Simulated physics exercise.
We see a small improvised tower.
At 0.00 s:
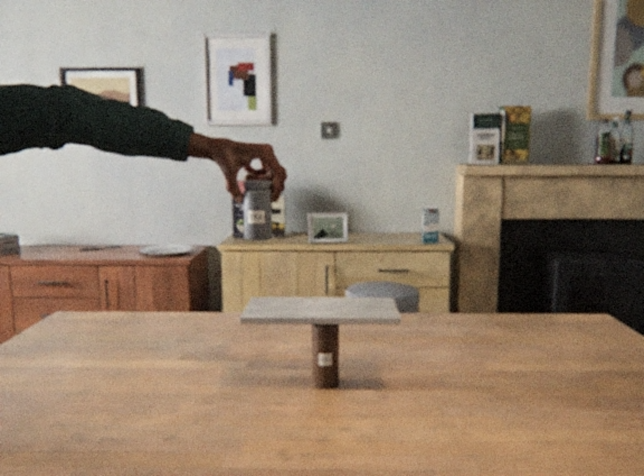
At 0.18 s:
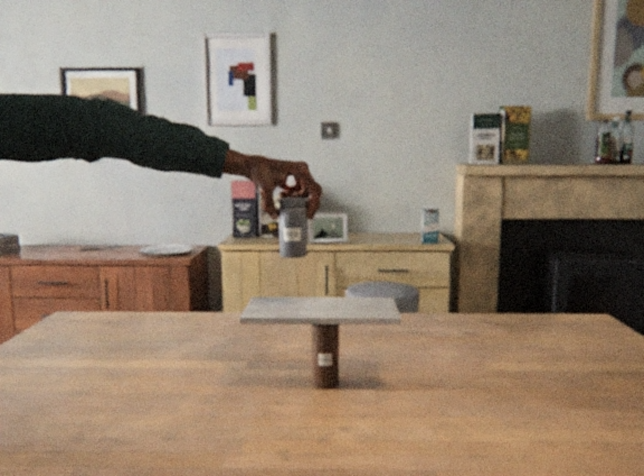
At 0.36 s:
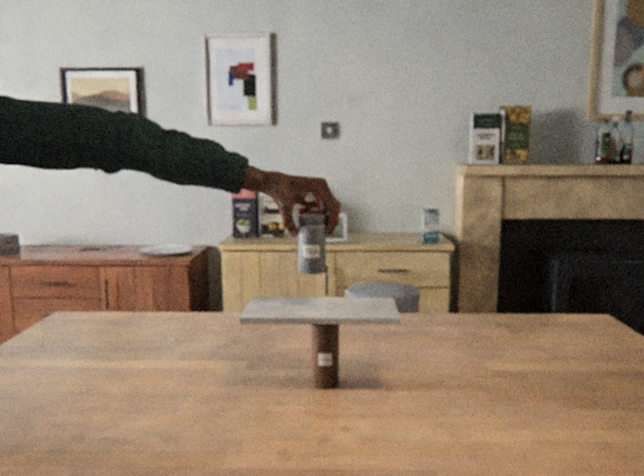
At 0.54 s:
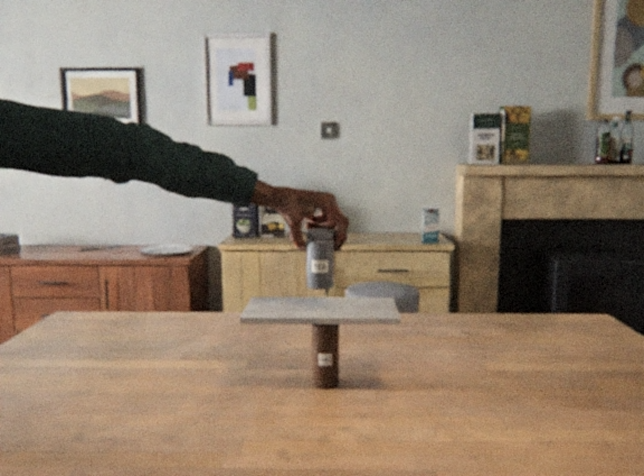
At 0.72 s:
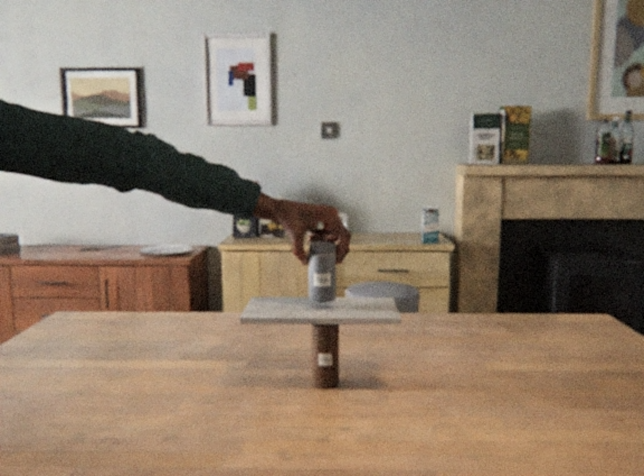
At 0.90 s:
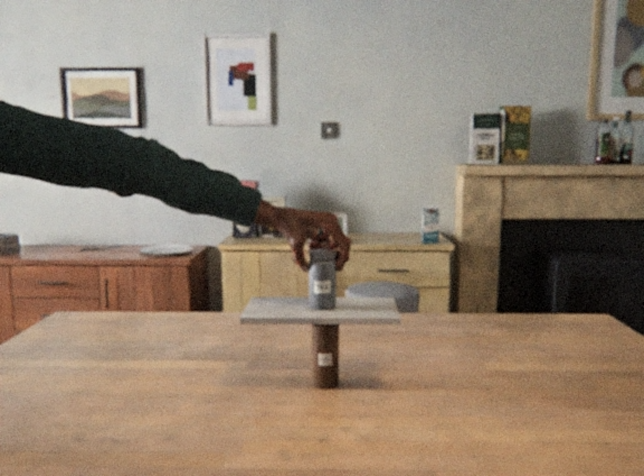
The video shows a hand reaching in from the left, carrying a grey shaker rightward and down over a flat board balanced on a brown shaker, then setting it on the board and keeping hold of it.
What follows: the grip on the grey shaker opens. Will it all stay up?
As it turns out, it stays up.
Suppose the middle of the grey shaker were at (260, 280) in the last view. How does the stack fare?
Then it gives way.
After 1.10 s, no change.
After 1.40 s, grey shaker resting near (322, 280).
In the end (2.0 s), all 3 unmoved. At the end, from the last picture's camera, grey shaker near (322, 280). The stack keeps its balance.
